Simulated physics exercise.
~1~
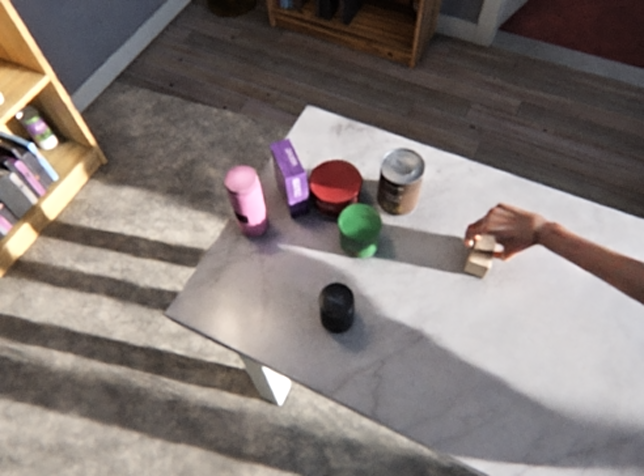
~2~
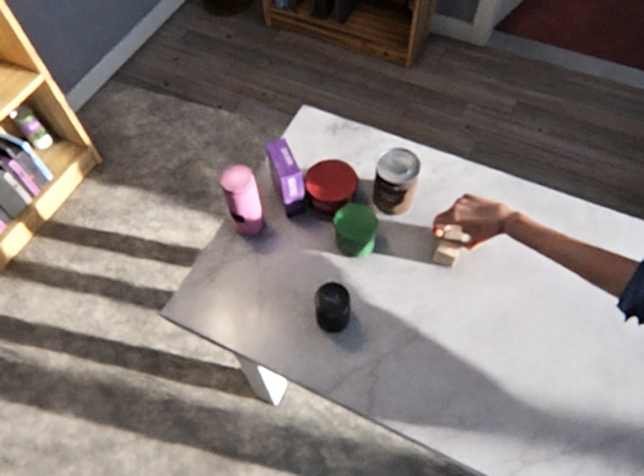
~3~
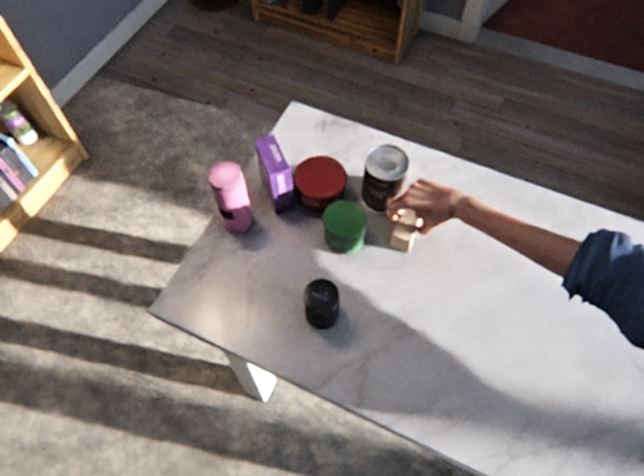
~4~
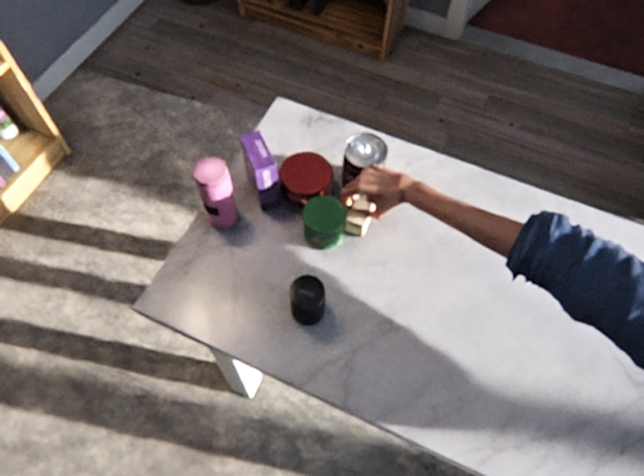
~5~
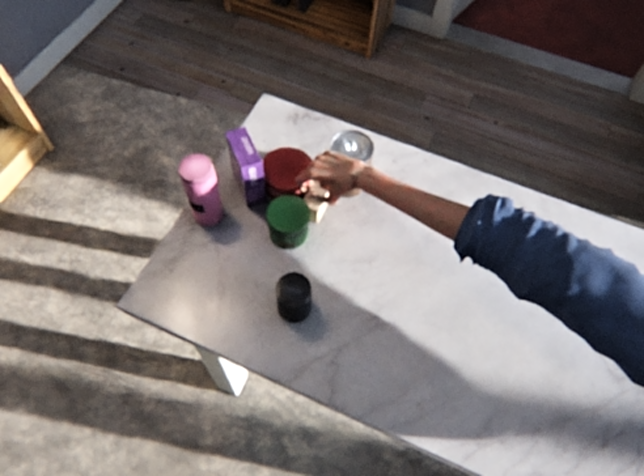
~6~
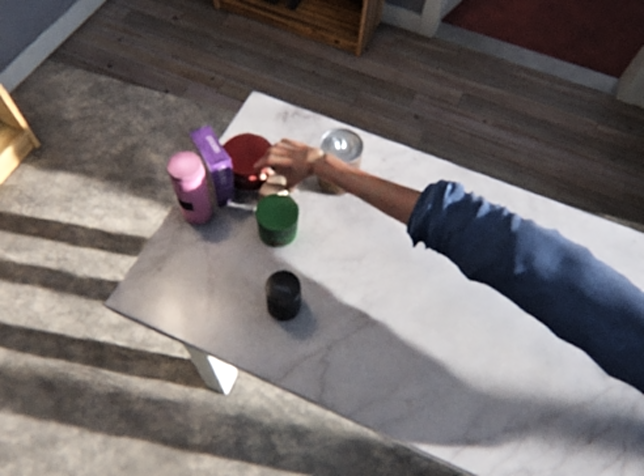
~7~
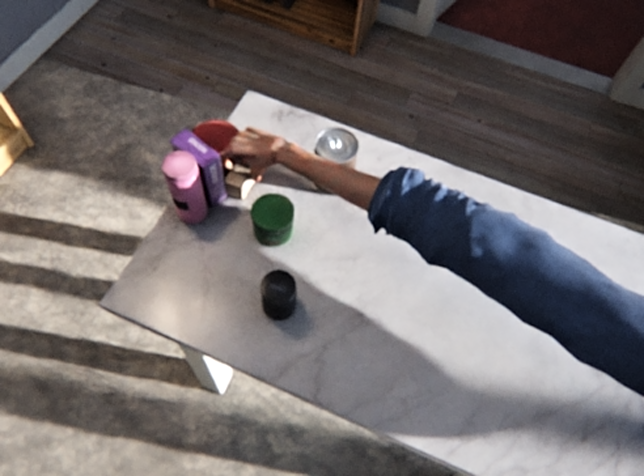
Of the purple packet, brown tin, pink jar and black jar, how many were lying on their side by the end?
None of them were lying on their side. The purple packet, brown tin, pink jar and black jar were all still upright at the end.
